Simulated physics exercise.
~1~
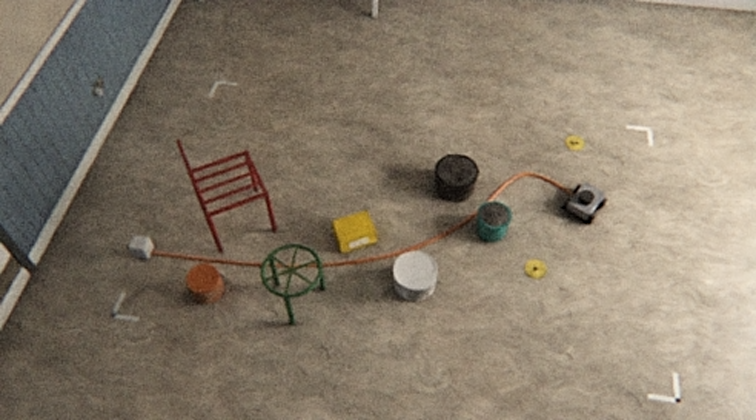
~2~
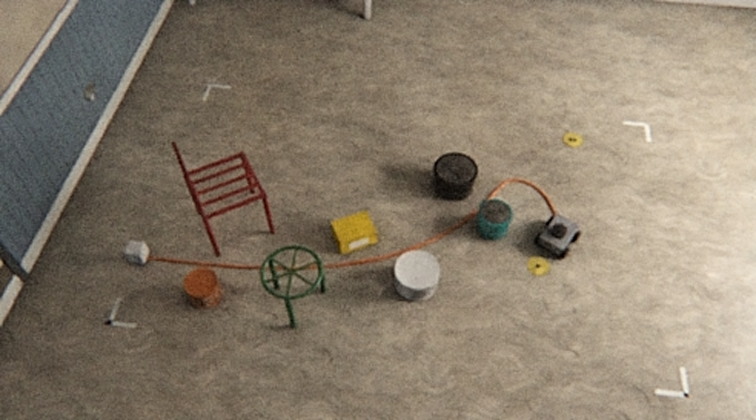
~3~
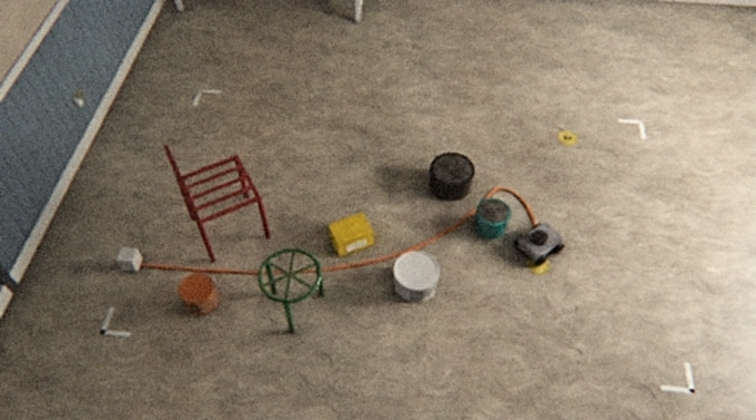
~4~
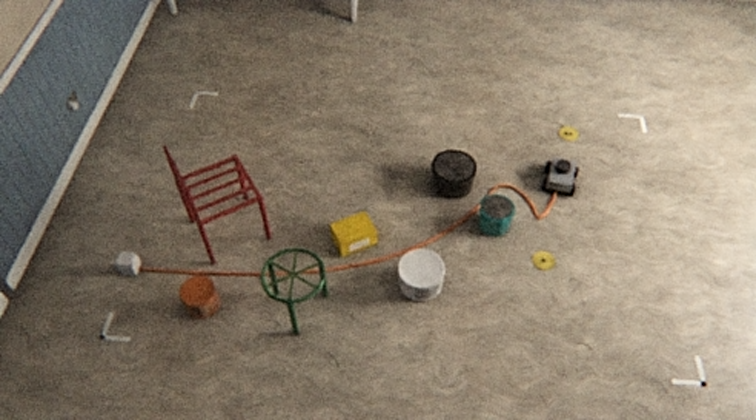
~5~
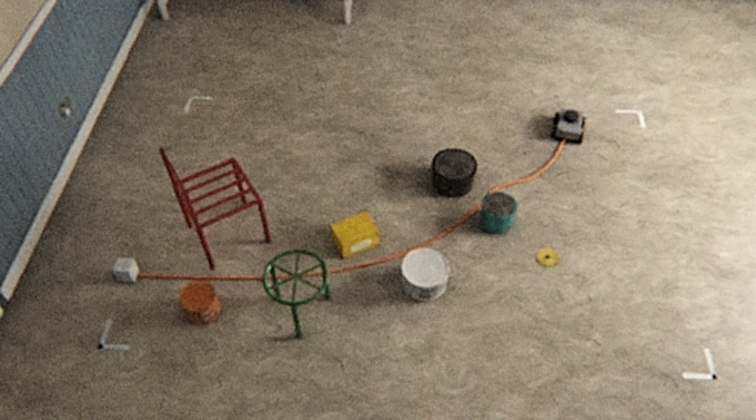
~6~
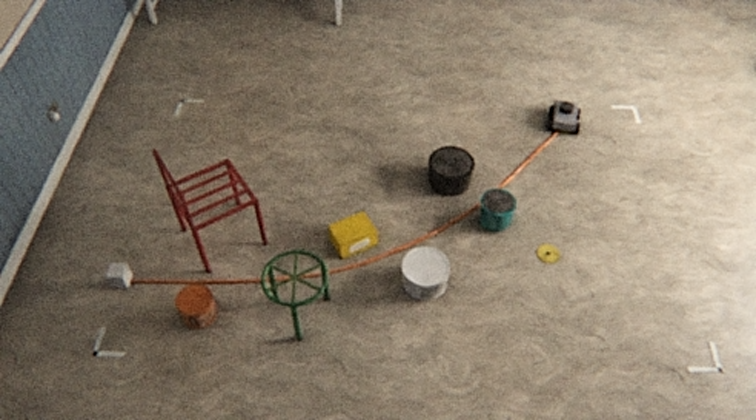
An orange lead winds across a worn grey-brown floor, seen from high above, running from a small pale block at left to a little grey cart at right. Along it stand a red chair, an orange bucket, a green stool, a yellow carton, a white bin, a teal pot and a black pot, with two yellow marks beyond. The cart rolls down and left to the nearer mark, curling the lead around the teal pot. It then drives up past the other mark, drawing the slack out, and stops at upper right, the lead still attached and everything else standing.
